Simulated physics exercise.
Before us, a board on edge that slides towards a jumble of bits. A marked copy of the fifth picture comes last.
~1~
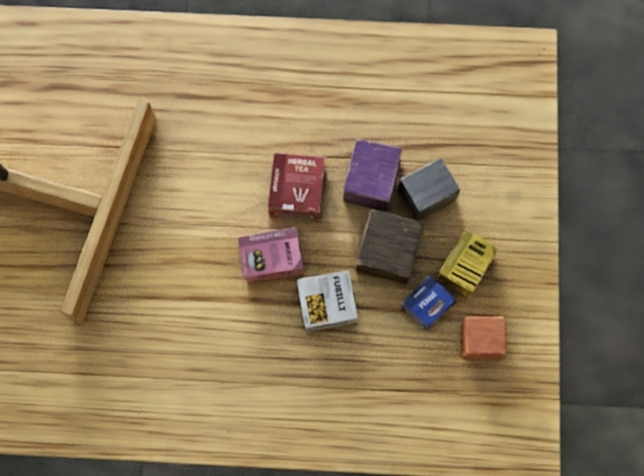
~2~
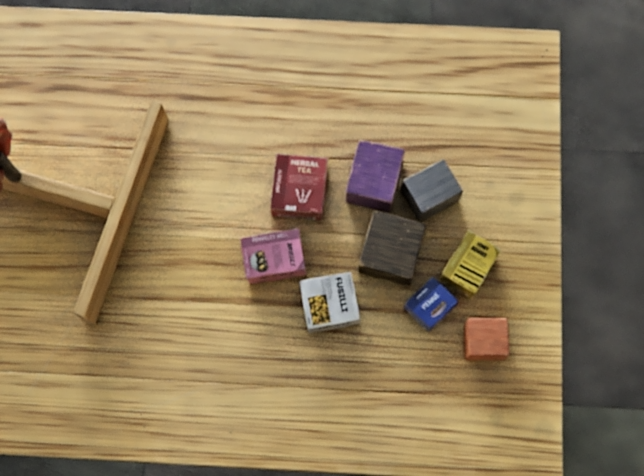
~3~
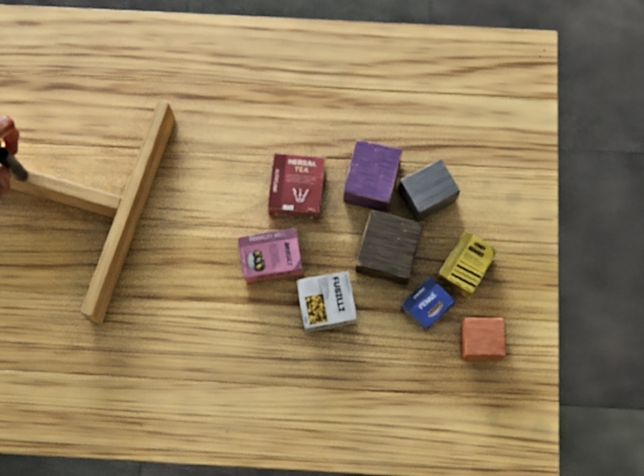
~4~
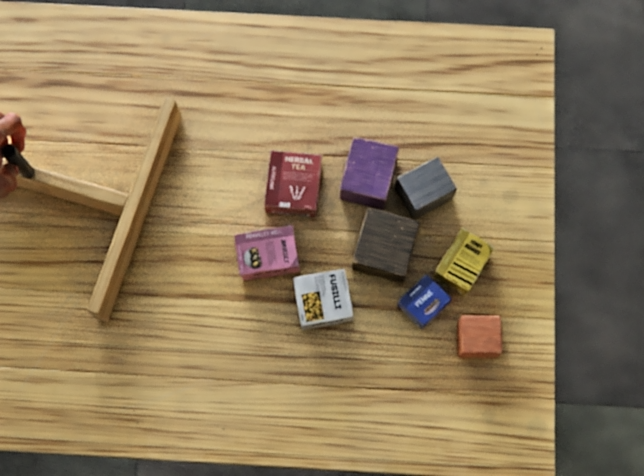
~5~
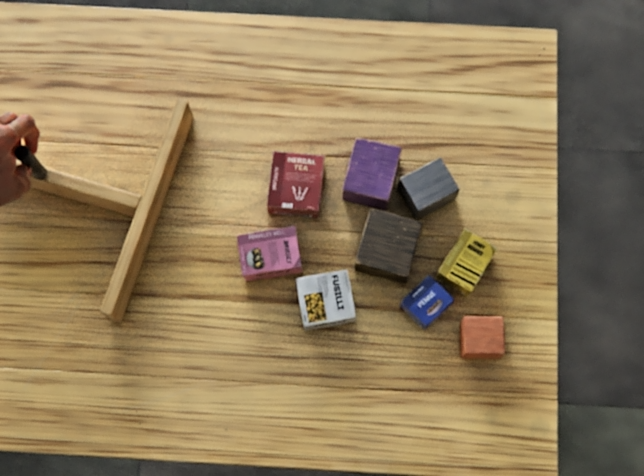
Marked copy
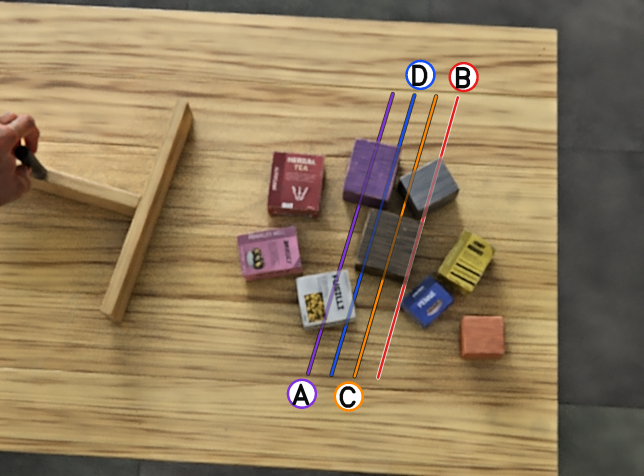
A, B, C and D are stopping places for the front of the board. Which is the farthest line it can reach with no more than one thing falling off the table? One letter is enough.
No second one falls up to B.
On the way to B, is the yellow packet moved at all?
Yes.
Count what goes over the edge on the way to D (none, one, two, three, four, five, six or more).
The count is none.
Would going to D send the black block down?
No.
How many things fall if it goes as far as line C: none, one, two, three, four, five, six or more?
By then, none.
On the marked copy, A at (352, 229); B at (420, 233); C at (397, 231); D at (375, 230).
With B. Early on, board (243, 209); pink packet (276, 257); orange block (482, 338).
Further on, board (341, 214); grey block (491, 201); yellow packet (475, 264).
At the end, board (417, 218); grey block (556, 217); yellow packet (549, 265); none fallen.
As for the rest, A is within the limit but short; C is within the limit but short; D is within the limit but short.
